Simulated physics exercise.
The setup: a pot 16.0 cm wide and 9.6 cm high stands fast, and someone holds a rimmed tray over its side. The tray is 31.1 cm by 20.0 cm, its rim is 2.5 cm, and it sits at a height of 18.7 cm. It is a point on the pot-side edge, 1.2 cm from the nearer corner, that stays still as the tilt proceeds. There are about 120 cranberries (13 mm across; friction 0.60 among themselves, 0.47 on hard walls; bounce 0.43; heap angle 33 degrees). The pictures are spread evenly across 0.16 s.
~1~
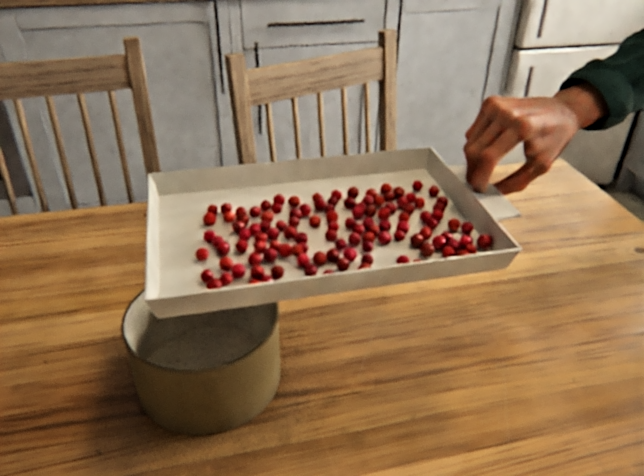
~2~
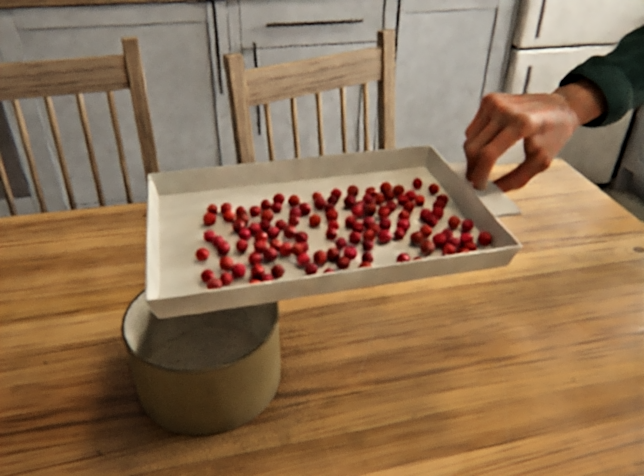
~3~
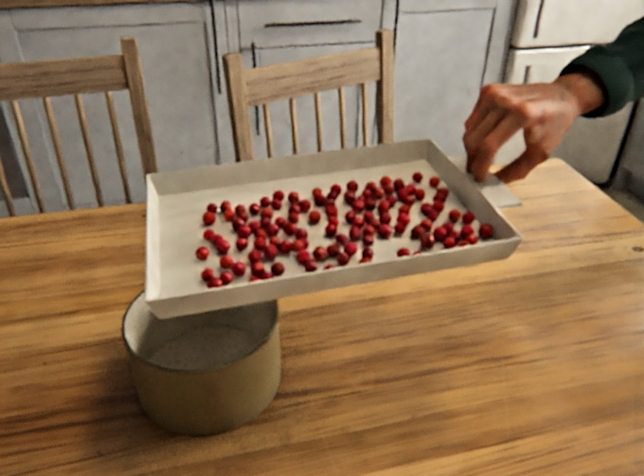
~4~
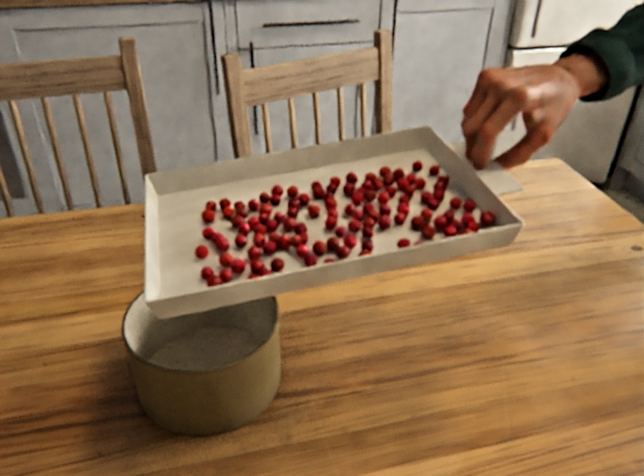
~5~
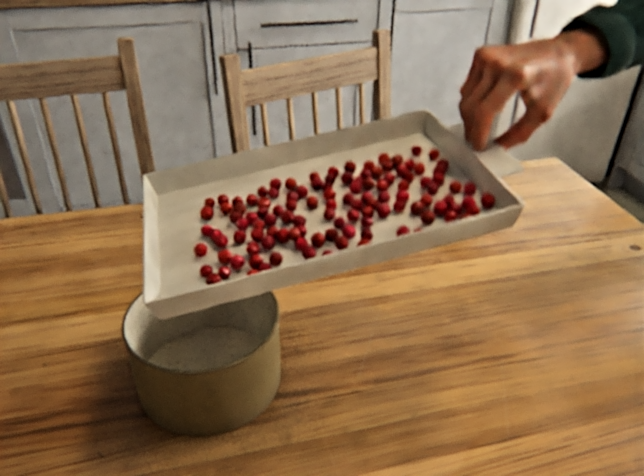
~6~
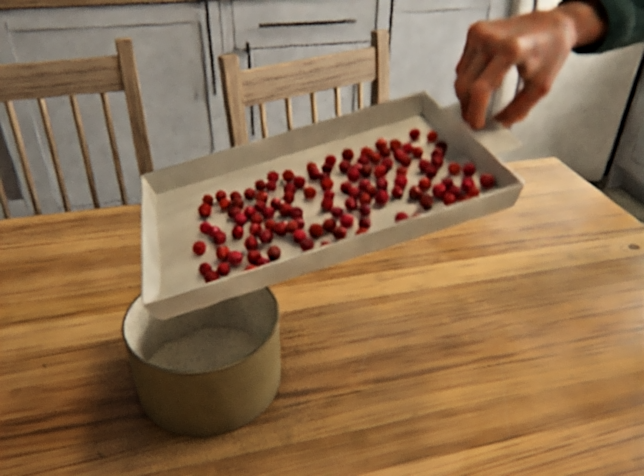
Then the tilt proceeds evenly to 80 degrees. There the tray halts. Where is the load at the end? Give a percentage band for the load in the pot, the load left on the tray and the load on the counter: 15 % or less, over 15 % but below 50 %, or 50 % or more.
Pot: Up to 15 %; left on the tray: In between; counter: 50 % or more.
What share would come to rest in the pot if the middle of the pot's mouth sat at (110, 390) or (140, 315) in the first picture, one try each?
Roughly 30 per cent, then 20 per cent.
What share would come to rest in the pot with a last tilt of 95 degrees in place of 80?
That comes out at some 0 per cent.
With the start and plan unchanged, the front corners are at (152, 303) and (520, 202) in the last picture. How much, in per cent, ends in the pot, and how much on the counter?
Pot: 0, counter: 85.
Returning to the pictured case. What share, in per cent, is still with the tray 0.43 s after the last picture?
About 100% of the load.
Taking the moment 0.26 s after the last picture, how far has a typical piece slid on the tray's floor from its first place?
Roughly 4 cm.
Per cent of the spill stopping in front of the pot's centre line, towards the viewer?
About 60 percent of the spill.
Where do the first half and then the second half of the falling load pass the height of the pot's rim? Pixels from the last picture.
First near (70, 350), then at (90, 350).
Then, 0.26 s after the last picture, tilt 47 degrees; the tray holds 100 %, the pot 0 %.
Then, 0.43 s after the last picture, tilt 69 degrees; the tray holds 100 %, the pot 0 %.
Then, 0.73 s after the last picture, tilt 80 degrees; the tray holds 40 %, the pot 0 %.
In the end, pot 0 %, tray 40 %, counter 60 %.
